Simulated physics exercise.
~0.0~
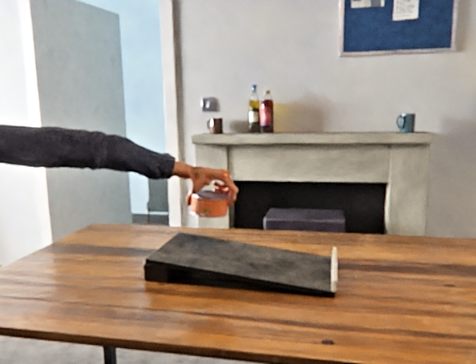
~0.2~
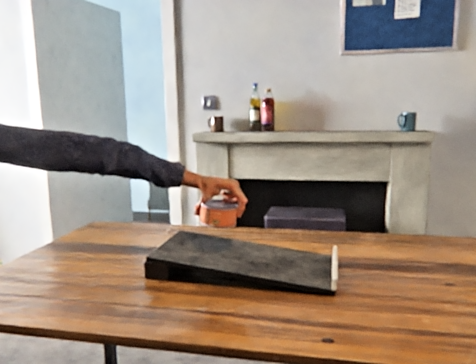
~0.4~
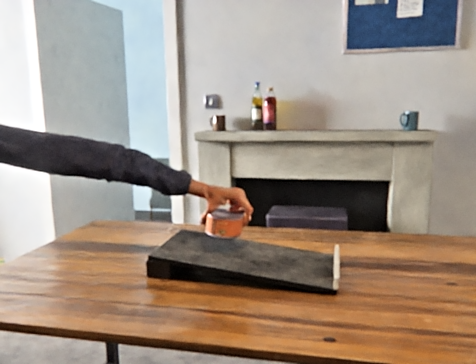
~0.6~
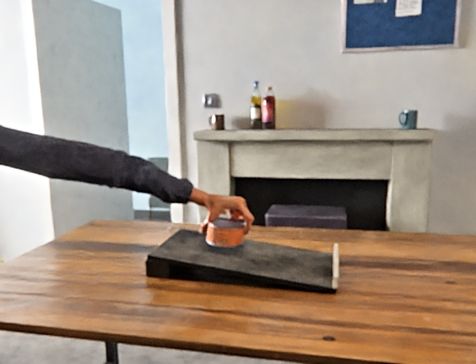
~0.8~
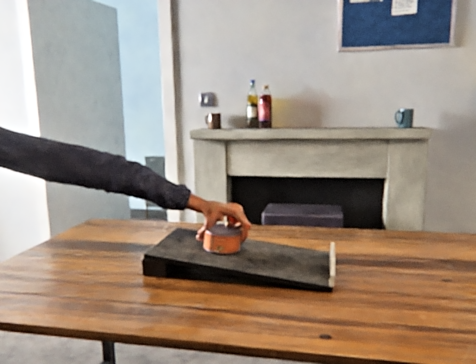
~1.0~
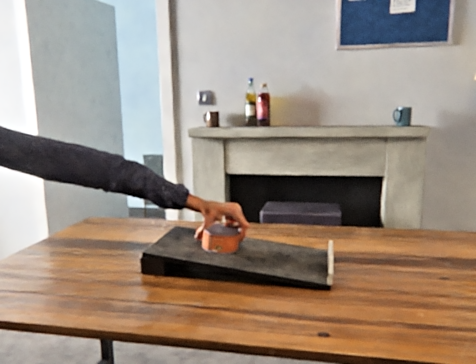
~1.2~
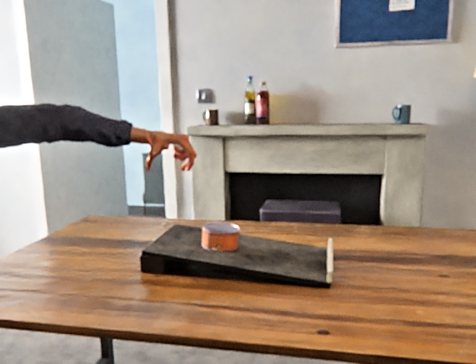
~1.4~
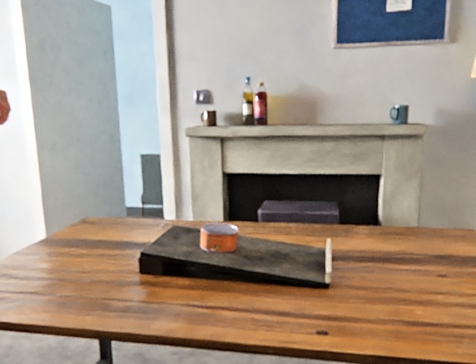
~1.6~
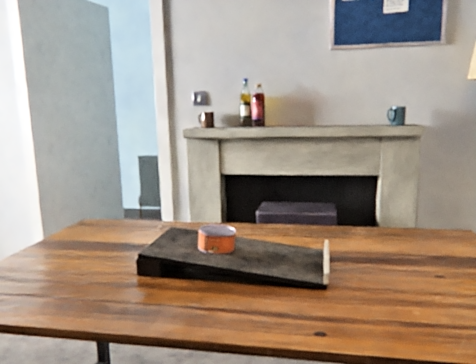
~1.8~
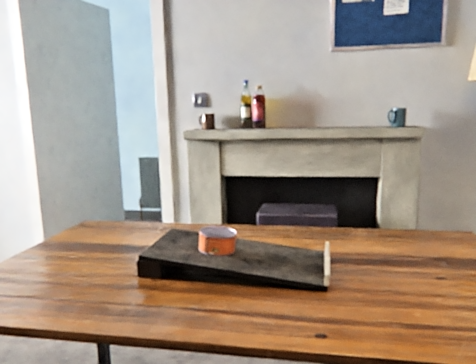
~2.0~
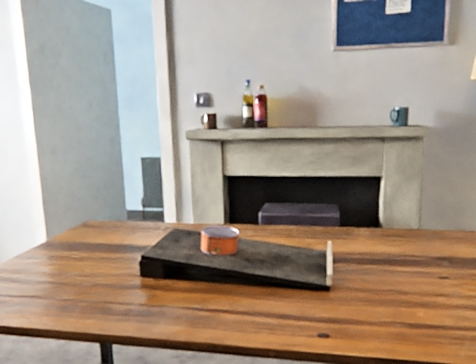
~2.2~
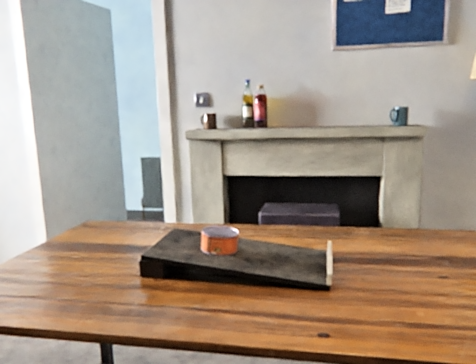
A hand lowers an orange tub onto a sloping board, lets go, and it stays put.
